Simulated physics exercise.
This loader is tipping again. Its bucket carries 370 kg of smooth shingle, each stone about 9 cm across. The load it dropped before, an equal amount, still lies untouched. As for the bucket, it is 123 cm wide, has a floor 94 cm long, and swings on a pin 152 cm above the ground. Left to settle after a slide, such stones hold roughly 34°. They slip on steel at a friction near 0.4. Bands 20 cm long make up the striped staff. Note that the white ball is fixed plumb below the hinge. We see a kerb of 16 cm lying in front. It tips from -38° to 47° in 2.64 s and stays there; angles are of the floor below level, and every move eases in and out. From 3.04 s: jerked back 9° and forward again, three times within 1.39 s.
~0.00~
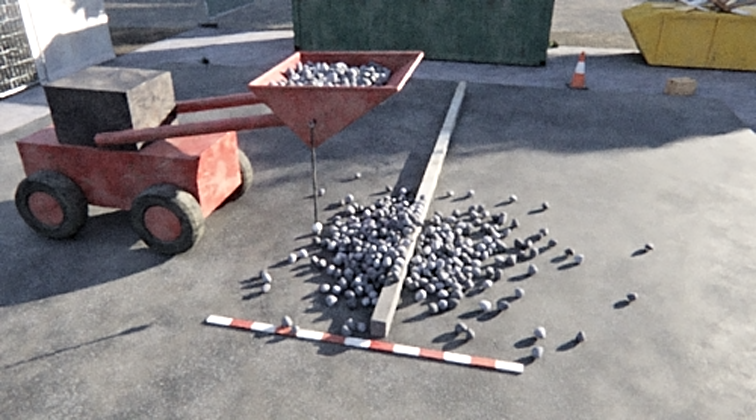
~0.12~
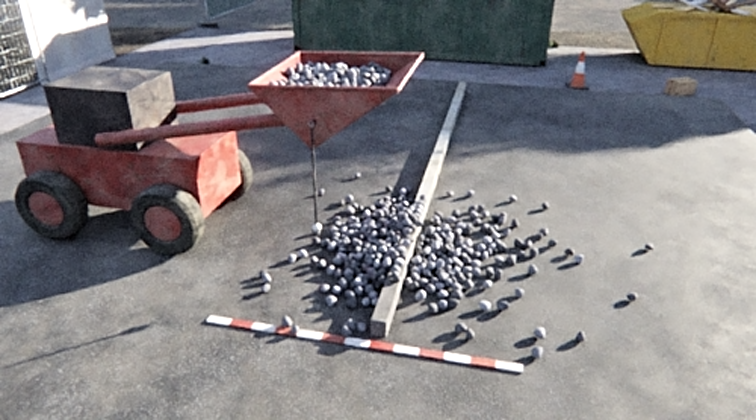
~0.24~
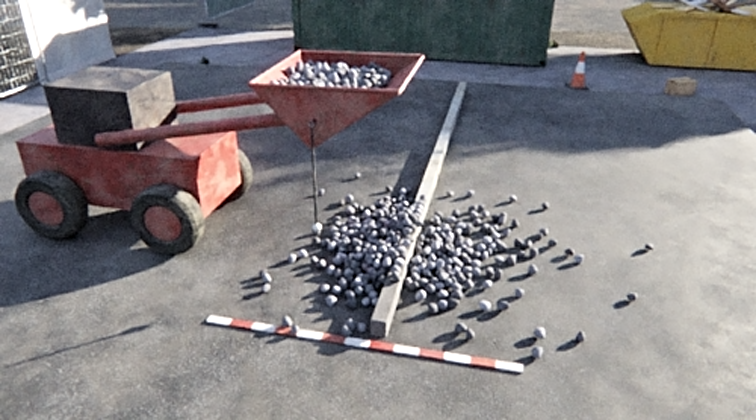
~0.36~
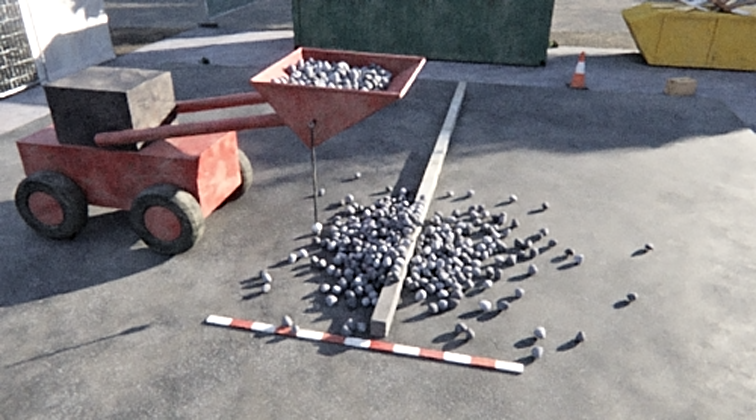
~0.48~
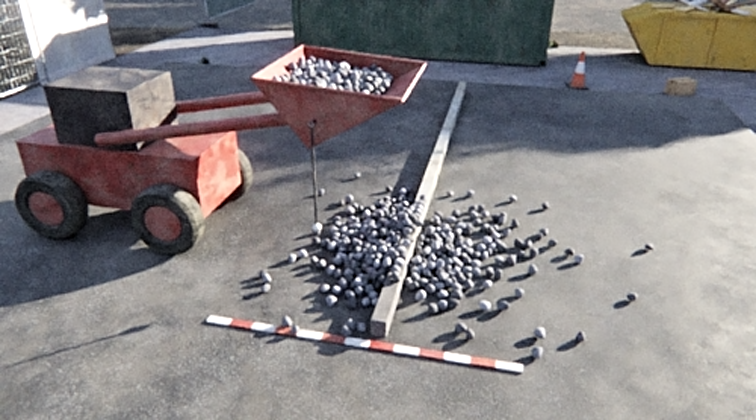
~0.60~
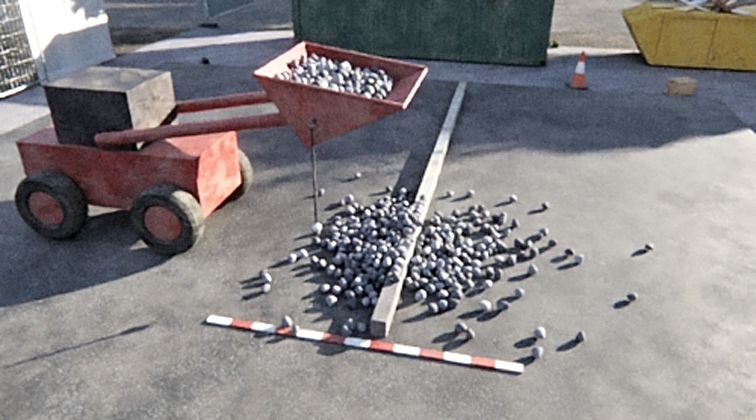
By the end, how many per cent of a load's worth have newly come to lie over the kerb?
About 91 per cent have newly come to lie there.
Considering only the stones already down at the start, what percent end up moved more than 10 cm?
20 %.
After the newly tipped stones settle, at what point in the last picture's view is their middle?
(449, 246).
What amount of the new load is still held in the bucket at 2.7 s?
It holds some 0 percent.
After 2.0 s the floor is at 34°; in per cent of one load, 77 in the bucket, 83 on this side of the kerb, 40 over the kerb; the foremost stones are at (580, 255).
After 2.7 s the floor is at 47°; in per cent of one load, 0 in the bucket, 83 on this side of the kerb, 117 over the kerb; the foremost stones are at (580, 255).
After 4.9 s the floor is at 47°; in per cent of one load, 0 in the bucket, 75 on this side of the kerb, 125 over the kerb; the foremost stones are at (610, 289).
After 7.7 s the floor is at 47°; in per cent of one load, 0 in the bucket, 75 on this side of the kerb, 125 over the kerb; the foremost stones are at (610, 289). Net gain over the kerb, 91.
